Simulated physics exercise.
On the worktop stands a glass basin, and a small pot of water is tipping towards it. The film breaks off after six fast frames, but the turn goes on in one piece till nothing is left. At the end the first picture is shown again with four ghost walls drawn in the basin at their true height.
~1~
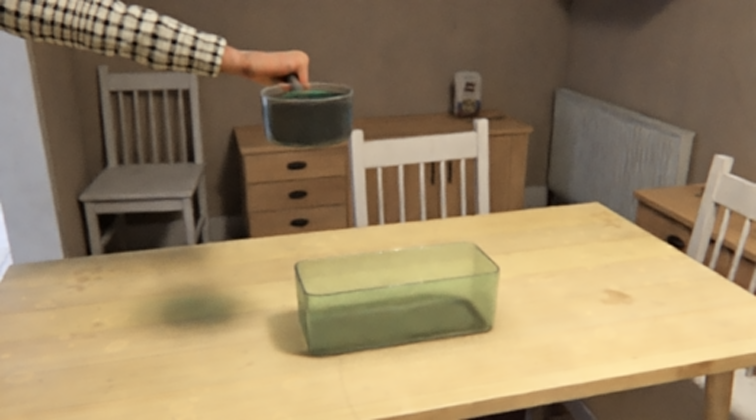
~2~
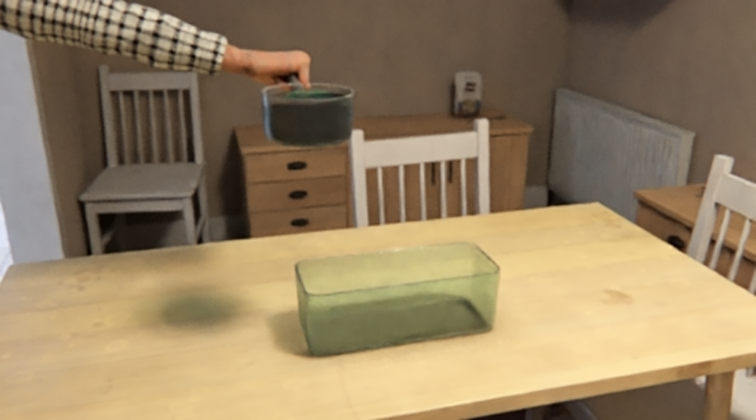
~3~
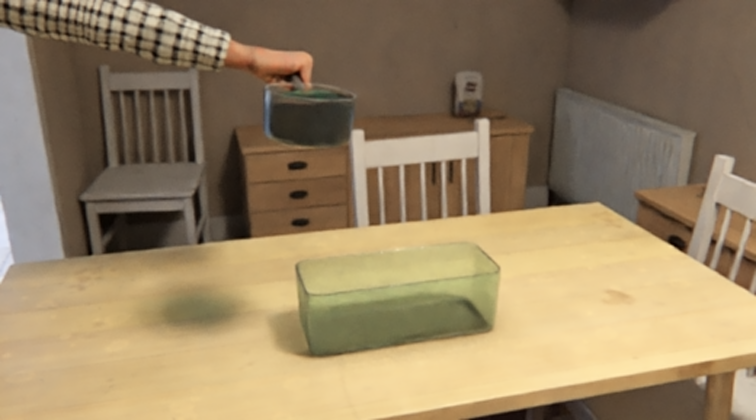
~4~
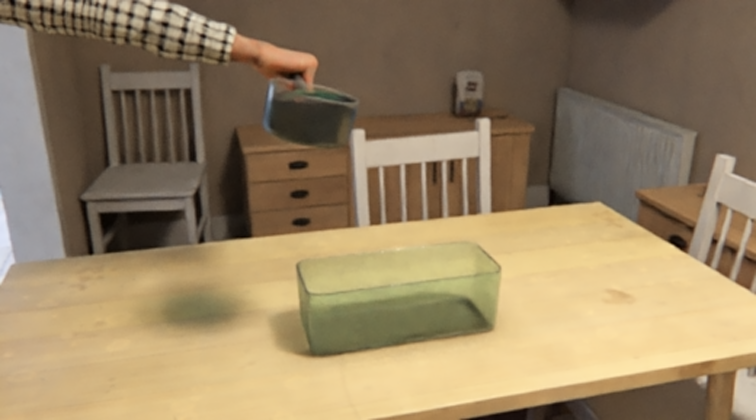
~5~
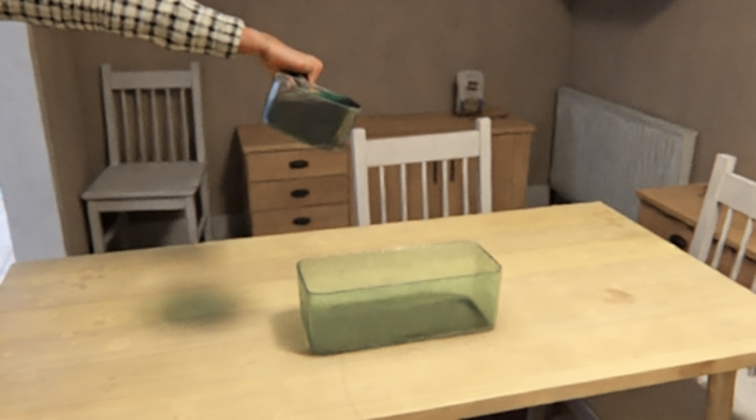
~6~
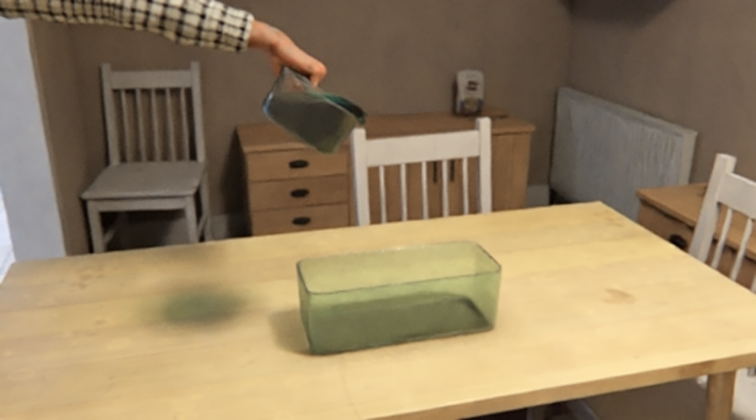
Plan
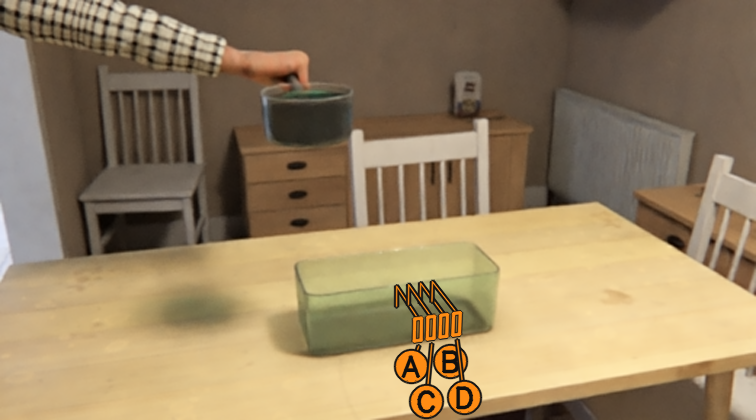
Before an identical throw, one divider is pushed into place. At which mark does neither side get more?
Take A.
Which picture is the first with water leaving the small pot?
In picture 5.
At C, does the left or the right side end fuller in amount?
The left one.
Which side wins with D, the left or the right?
The left one.
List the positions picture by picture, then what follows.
Upright, lip at (350, 88); basin from (309, 355) to (493, 327); nothing has left yet, in the first frame.
Upright, lip at (351, 90); nothing has left yet, in the second frame.
Tipped about 6°, lip at (353, 93); nothing has left yet, in the third frame.
Tipped about 14°, lip at (356, 99); nothing has left yet, in the fourth frame.
Tipped about 24°, lip at (358, 106); water is over the lip, down to (358, 106), in the fifth frame.
Tipped about 36°, lip at (357, 116); water is over the lip, down to (360, 121), in the sixth frame.
On the marked copy, A at (418, 345); B at (444, 342); C at (431, 343); D at (457, 340).
If A is chosen, about 48 % ends left of the wall and 49 % right of it; 3 % is lost outside.
If B is chosen, about 88 % ends left of the wall and 6 % right of it; 6 % is lost outside.
If C is chosen, about 77 % ends left of the wall and 17 % right of it; 5 % is lost outside.
If D is chosen, about 81 % ends left of the wall and 13 % right of it; 6 % is lost outside.
